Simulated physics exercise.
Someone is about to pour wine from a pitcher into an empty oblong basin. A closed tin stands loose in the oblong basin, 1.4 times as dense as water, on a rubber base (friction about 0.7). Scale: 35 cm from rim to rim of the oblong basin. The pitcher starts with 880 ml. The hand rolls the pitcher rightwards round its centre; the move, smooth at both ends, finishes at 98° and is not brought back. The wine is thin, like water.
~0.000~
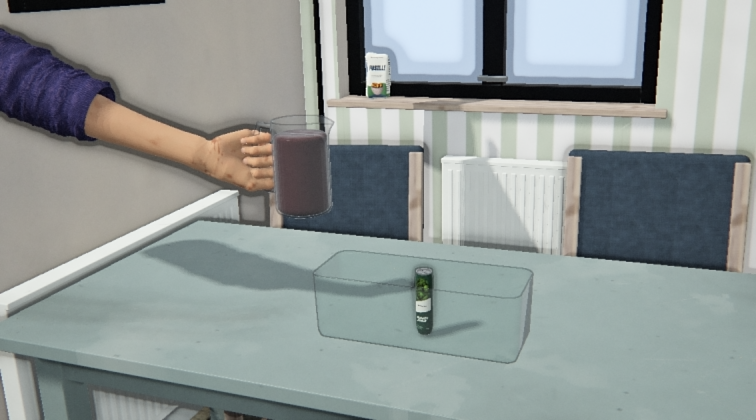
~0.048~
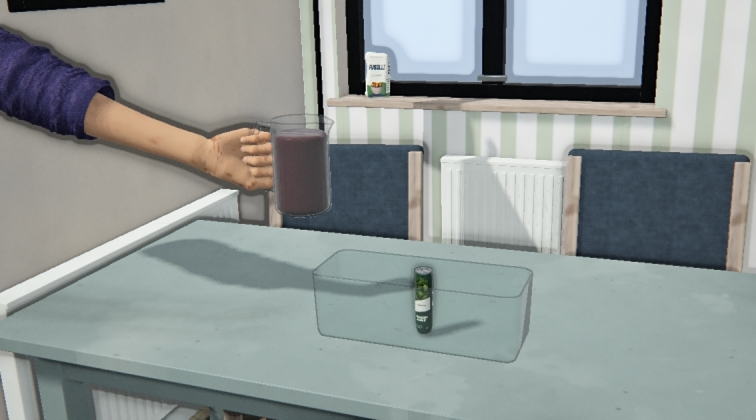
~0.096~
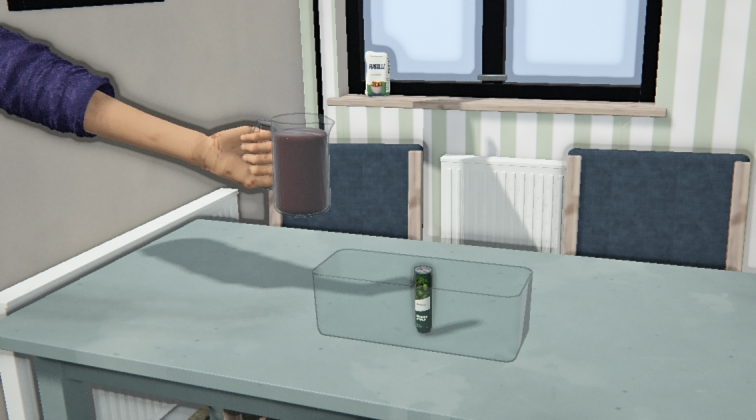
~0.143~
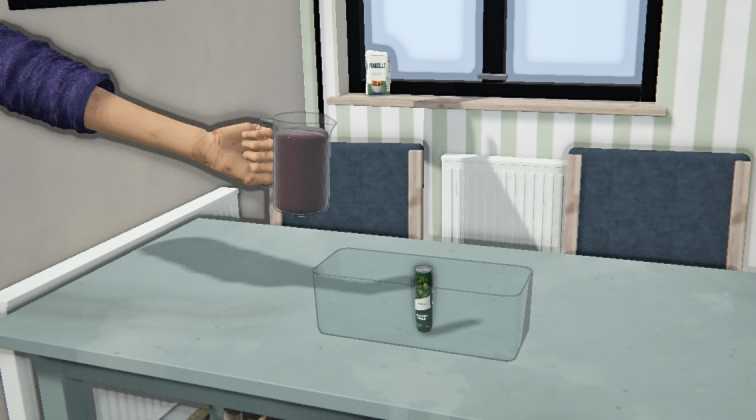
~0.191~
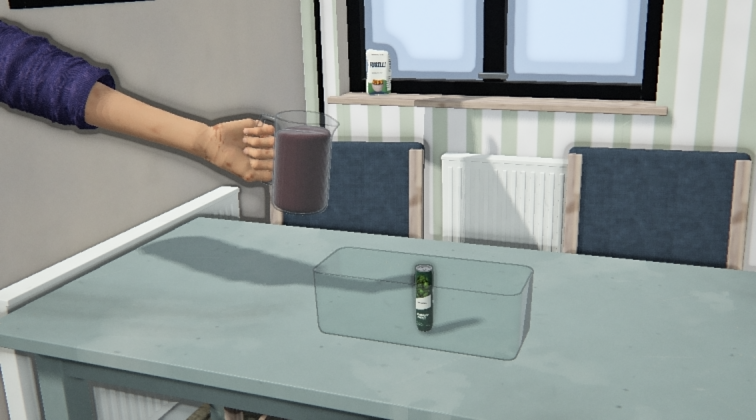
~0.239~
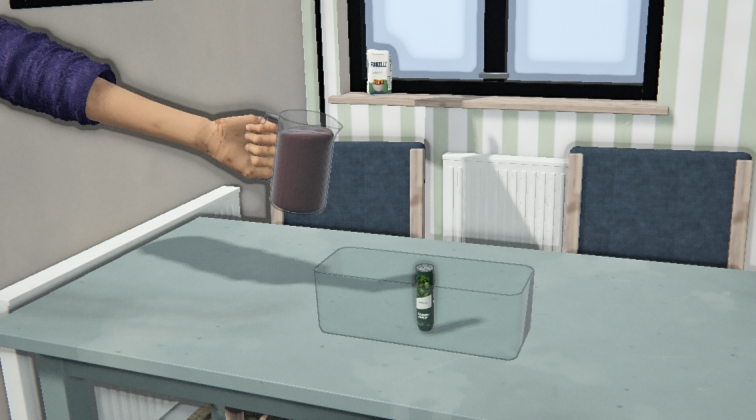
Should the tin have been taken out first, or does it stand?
The tin remains upright.
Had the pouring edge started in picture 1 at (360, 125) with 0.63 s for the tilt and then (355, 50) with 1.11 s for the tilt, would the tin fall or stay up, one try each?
First it falls; then it stays up.
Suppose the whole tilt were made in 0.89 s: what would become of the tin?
Then it remains upright.
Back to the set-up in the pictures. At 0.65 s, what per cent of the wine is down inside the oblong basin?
Some 1 per cent.
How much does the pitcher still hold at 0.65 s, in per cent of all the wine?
Some 92 per cent.
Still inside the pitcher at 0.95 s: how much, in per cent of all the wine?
Some 56 per cent.
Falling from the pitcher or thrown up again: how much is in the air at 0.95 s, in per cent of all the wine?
About 20 per cent.
By 0.65 s the tilt is 62° and 92 per cent is still to pour; the tin stands where it began.
By 0.95 s the tilt is 93° and 56 per cent is still to pour; the tin stands where it began.
By 1.27 s the tilt is 98° and 16 per cent is still to pour; the tin stands where it began.
By 1.61 s the tilt is 98° and 3 per cent is still to pour; the tin stands where it began.
At rest the tin stands where it began.
